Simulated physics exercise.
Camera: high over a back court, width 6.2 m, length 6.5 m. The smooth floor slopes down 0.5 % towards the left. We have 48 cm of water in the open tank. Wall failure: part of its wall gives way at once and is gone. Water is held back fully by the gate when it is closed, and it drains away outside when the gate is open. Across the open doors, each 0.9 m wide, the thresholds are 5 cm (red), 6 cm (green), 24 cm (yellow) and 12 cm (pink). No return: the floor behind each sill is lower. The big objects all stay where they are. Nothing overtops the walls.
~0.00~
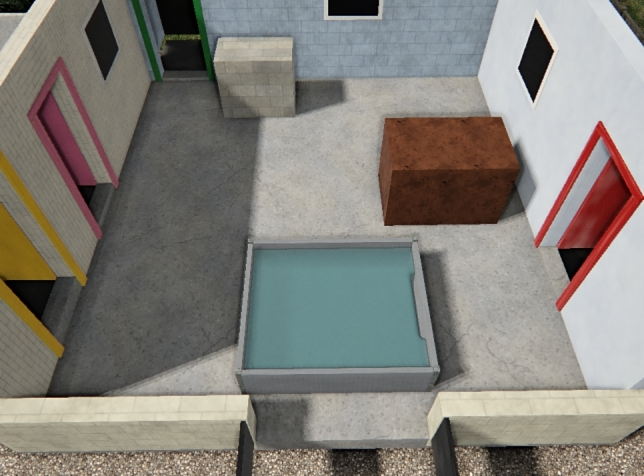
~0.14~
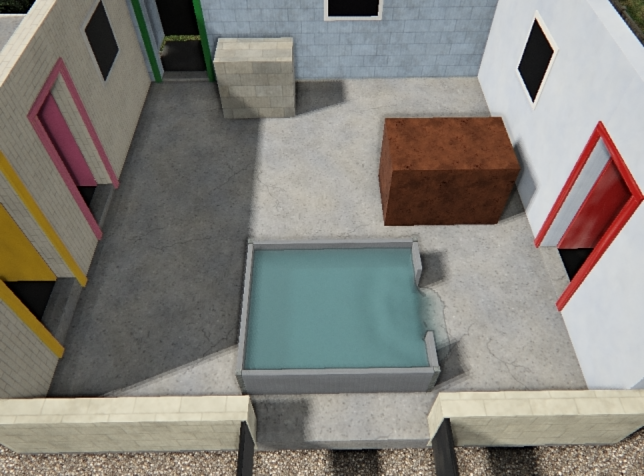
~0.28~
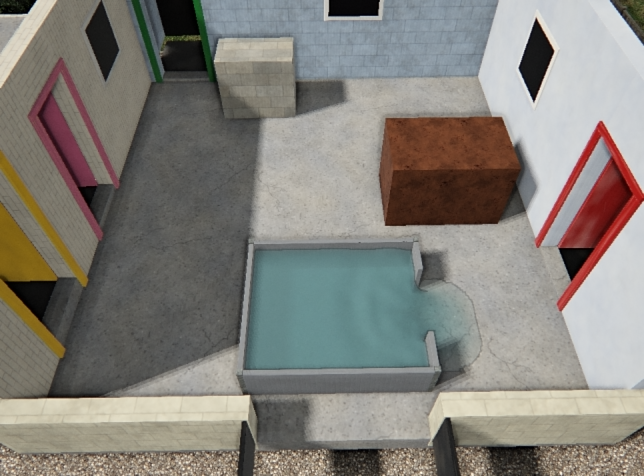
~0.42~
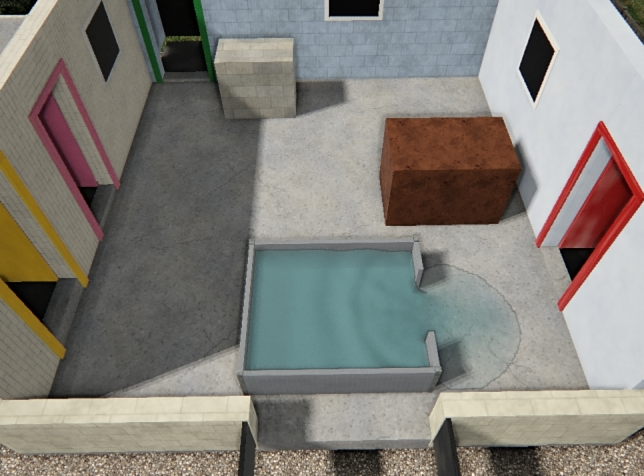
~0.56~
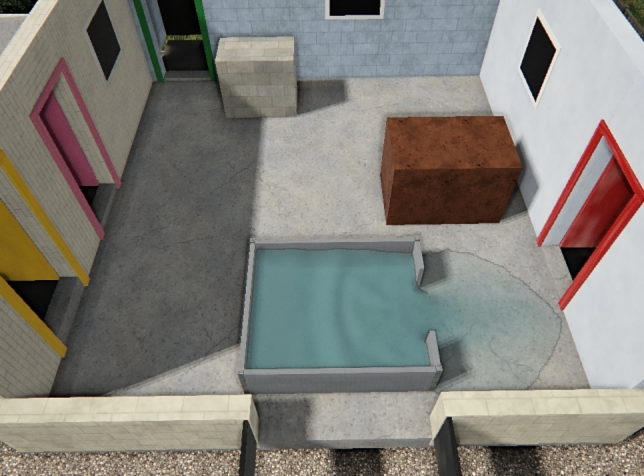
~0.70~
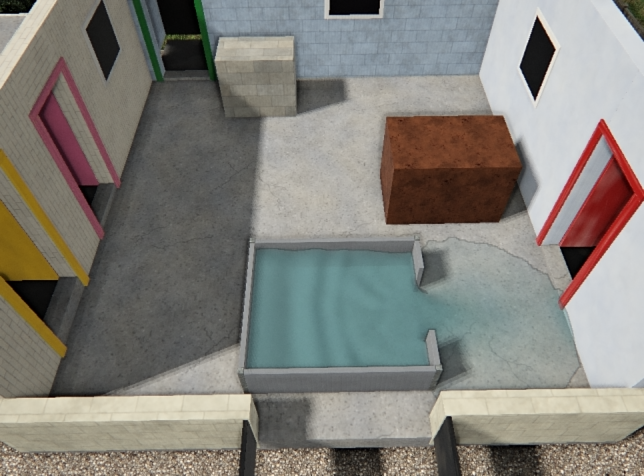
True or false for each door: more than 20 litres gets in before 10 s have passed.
Red door true, green door false, yellow door false, pink door false.
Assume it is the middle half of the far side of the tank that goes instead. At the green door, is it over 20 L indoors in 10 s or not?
Then: Green beyond it.
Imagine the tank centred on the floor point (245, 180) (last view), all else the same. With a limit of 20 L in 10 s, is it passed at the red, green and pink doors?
Against that limit: Red under, green not over, pink not over.
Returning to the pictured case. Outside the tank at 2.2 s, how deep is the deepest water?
I'd say near 28 centimetres.
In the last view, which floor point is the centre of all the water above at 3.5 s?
Near (404, 310).
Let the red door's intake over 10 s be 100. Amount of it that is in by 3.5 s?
55 per cent, roughly.
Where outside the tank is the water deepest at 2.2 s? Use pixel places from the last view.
Near (559, 325).
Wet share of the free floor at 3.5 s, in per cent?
25 %.
After 1.4 s water covers 15 % of the floor and is deepest (32 cm) near (584, 396); red door 14 cm at the sill, 27 L in, green door not reached, yellow door not reached, pink door not reached.
After 2.2 s water covers 15 % of the floor and is deepest (28 cm) near (559, 325); red door 19 cm at the sill, 87 L in, green door not reached, yellow door not reached, pink door not reached.
After 3.5 s water covers 25 % of the floor and is deepest (19 cm) near (564, 338); red door 14 cm at the sill, 165 L in, green door not reached, yellow door not reached, pink door not reached.
After 6.0 s water covers 40 % of the floor and is deepest (14 cm) near (559, 325); red door 12 cm at the sill, 247 L in, green door not reached, yellow door not reached, pink door not reached.
After 10.0 s water covers 65 % of the floor and is deepest (8 cm) near (555, 312); red door 9 cm at the sill, 310 L in, green door 3 cm at the sill, 0 L in, yellow door 2 cm at the sill, 0 L in, pink door 1 cm at the sill, 0 L in.
